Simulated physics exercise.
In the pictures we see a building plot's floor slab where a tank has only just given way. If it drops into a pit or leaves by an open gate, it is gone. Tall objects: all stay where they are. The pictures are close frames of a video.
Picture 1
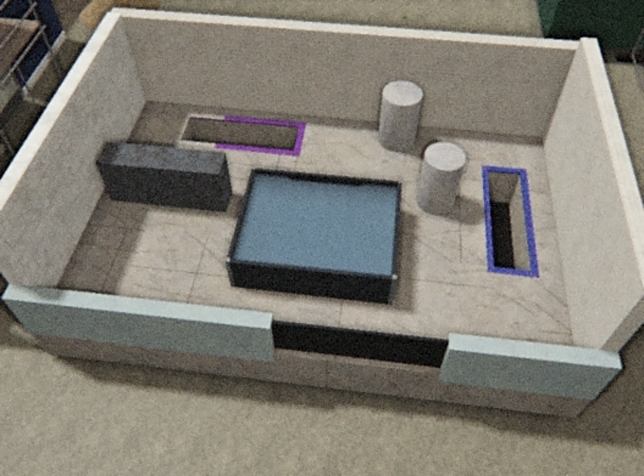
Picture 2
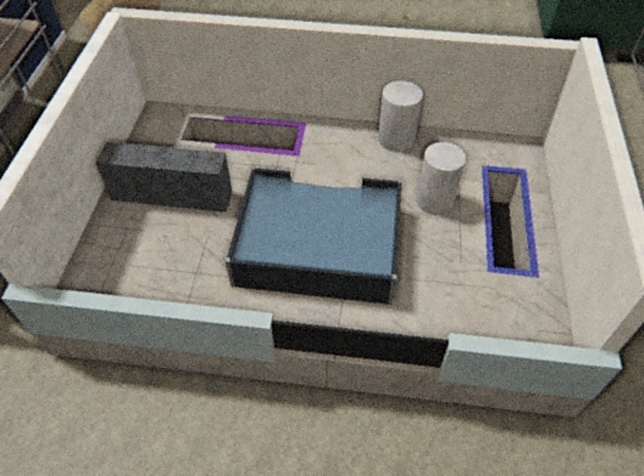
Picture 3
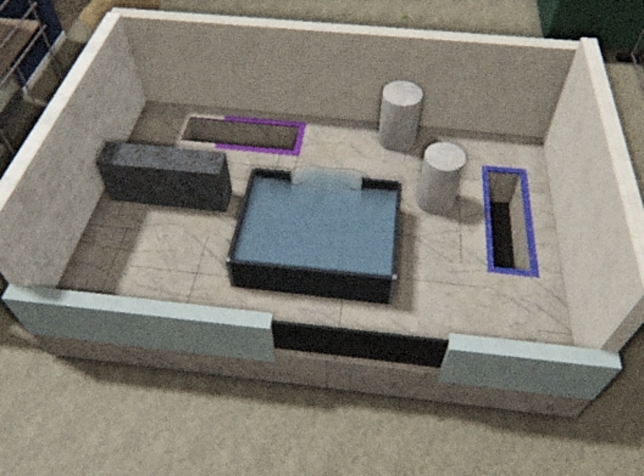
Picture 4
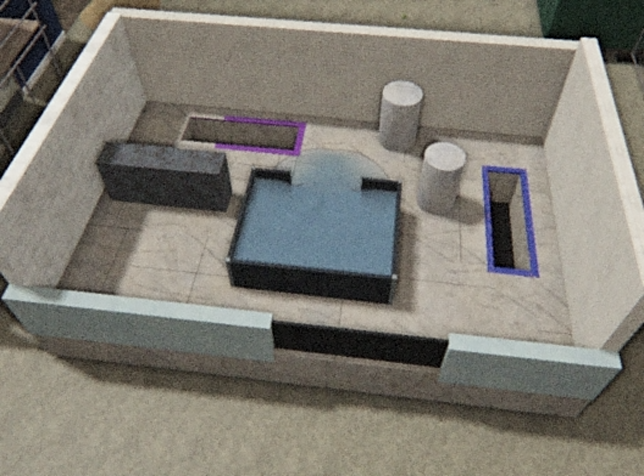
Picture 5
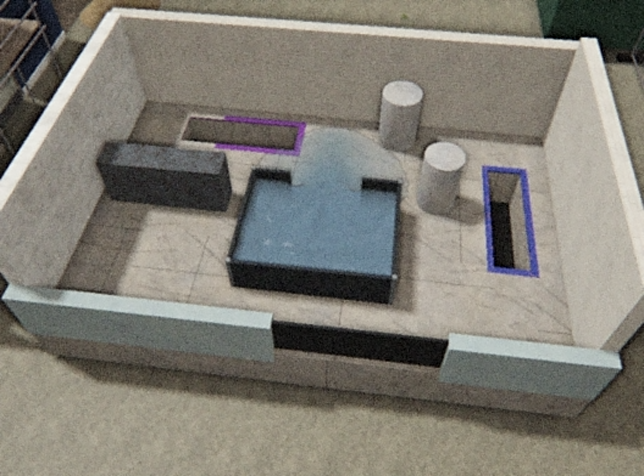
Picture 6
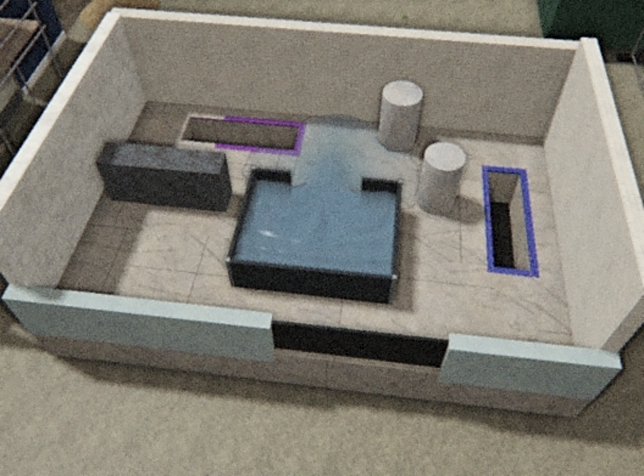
On a walled floor slab, water pours through a gap in the tank's far side and spreads toward the back wall.
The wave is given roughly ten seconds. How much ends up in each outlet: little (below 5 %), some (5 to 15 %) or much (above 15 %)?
Outlet by outlet: Gate - little, purple pit - much, blue pit - much.
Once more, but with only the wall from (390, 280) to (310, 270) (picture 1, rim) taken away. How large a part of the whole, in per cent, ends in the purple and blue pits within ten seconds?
Result - purple: 6 %; blue: 30 %.
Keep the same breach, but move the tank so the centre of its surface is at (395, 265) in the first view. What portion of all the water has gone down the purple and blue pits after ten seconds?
Ten seconds on: Purple pit 35 percent, blue pit 25 percent.
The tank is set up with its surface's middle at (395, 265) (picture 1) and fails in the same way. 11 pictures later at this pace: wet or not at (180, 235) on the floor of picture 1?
At that place it stays spared.
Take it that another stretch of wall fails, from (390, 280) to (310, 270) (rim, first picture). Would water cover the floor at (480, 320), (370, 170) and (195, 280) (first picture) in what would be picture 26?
Listed in order, they come out sitting in a pool, without a puddle and sitting in a pool.
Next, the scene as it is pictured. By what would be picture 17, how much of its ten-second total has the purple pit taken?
Close to 20 out of every hundred.
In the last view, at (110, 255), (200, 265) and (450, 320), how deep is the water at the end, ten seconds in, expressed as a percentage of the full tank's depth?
In order: Roughly 0, 0 and 2 in a hundred.
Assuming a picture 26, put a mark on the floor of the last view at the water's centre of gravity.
Somewhere near (342, 202).
A moment on, water covers 20 % of the floor; the gate 0 %, the purple pit 3 %, the blue pit 0 %.
Next, water covers 25 % of the floor; the gate 0 %, the purple pit 9 %, the blue pit 0 %.
Then, water covers 35 % of the floor; the gate 0 %, the purple pit 21 %, the blue pit 2 %.
Later, water covers 40 % of the floor; the gate 0 %, the purple pit 35 %, the blue pit 9 %.
In the end, water covers 45 % of the floor; the gate 0 %, the purple pit 46 %, the blue pit 17 %.
